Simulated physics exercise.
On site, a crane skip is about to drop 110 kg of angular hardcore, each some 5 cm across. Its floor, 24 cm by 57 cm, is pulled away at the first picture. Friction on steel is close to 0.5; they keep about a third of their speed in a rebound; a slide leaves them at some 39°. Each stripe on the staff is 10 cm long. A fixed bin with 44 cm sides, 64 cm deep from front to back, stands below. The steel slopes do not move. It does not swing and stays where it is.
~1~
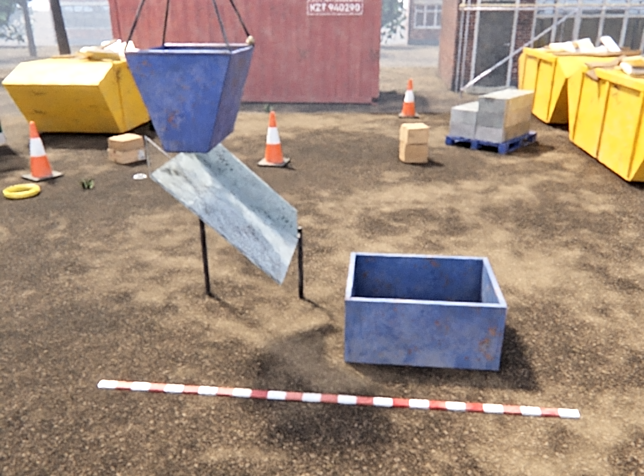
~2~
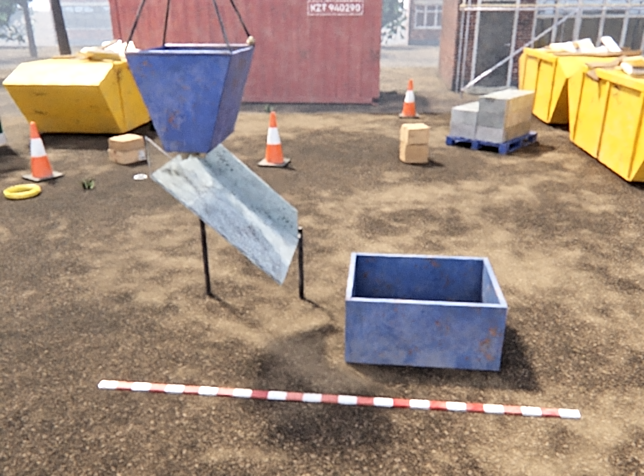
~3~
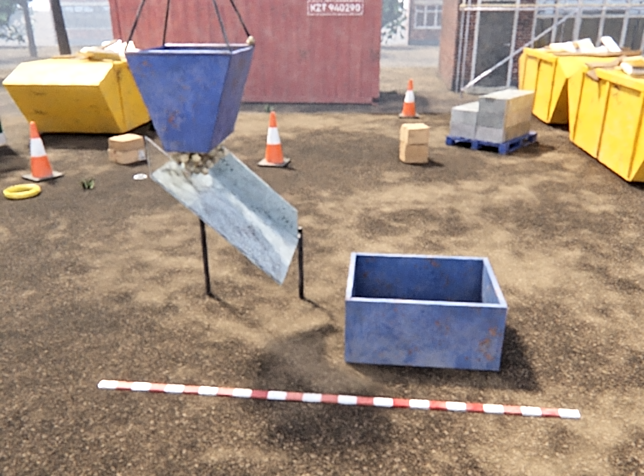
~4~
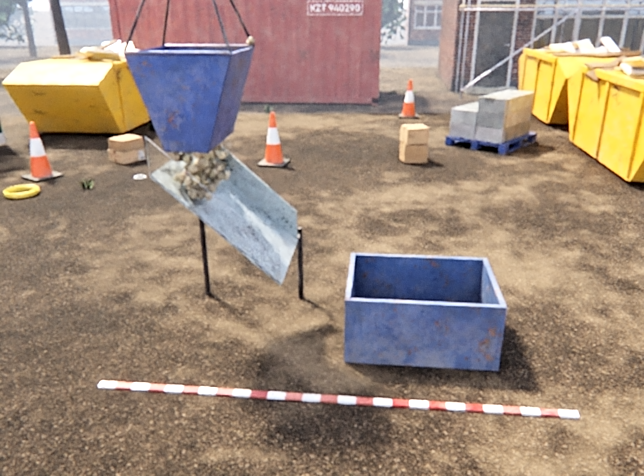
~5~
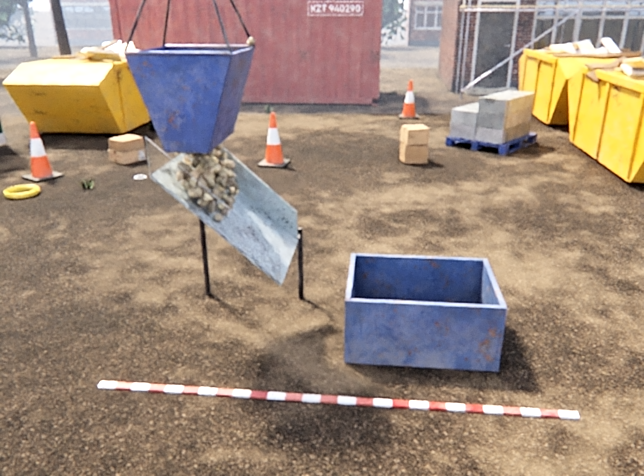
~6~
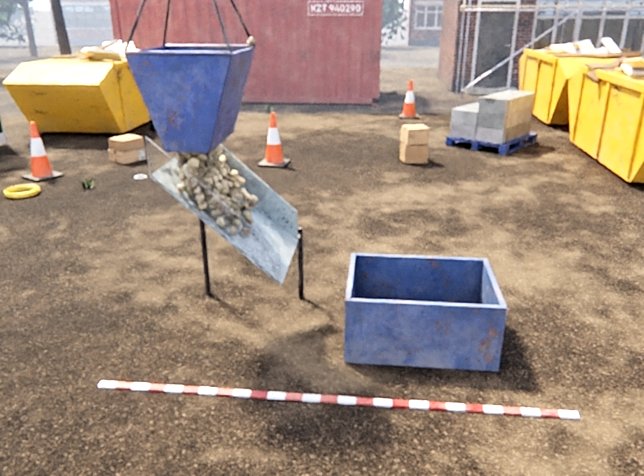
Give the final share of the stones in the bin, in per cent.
About 0 per cent.
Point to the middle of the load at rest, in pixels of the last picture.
Their middle is at about (325, 323).
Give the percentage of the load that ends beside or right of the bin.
About 5 per cent.
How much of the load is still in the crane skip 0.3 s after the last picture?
About 20 per cent.
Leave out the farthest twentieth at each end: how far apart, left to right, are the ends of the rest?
Roughly 50 cm.
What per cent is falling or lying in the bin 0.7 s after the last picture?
About 0 per cent by then.
Then, 0.3 s after the last picture, 20 % in the crane skip, 65 % on the steel, 14 % falling or lying left of the bin; the stones farthest right are at (343, 321).
Then, 0.7 s after the last picture, 0 % in the crane skip, 41 % on the steel, 58 % falling or lying left of the bin; the stones farthest right are at (348, 348).
Then, 1.3 s after the last picture, 0 % in the crane skip, 96 % falling or lying left of the bin, 4 % falling or lying beside or right of the bin; the stones farthest right are at (377, 321).
Then, 2.2 s after the last picture, 0 % in the crane skip, 95 % falling or lying left of the bin, 5 % falling or lying beside or right of the bin; the stones farthest right are at (381, 320).
Then, 4.1 s after the last picture, 0 % in the crane skip, 95 % left of the bin, 5 % beside or right of the bin; the stones farthest right are at (381, 320).
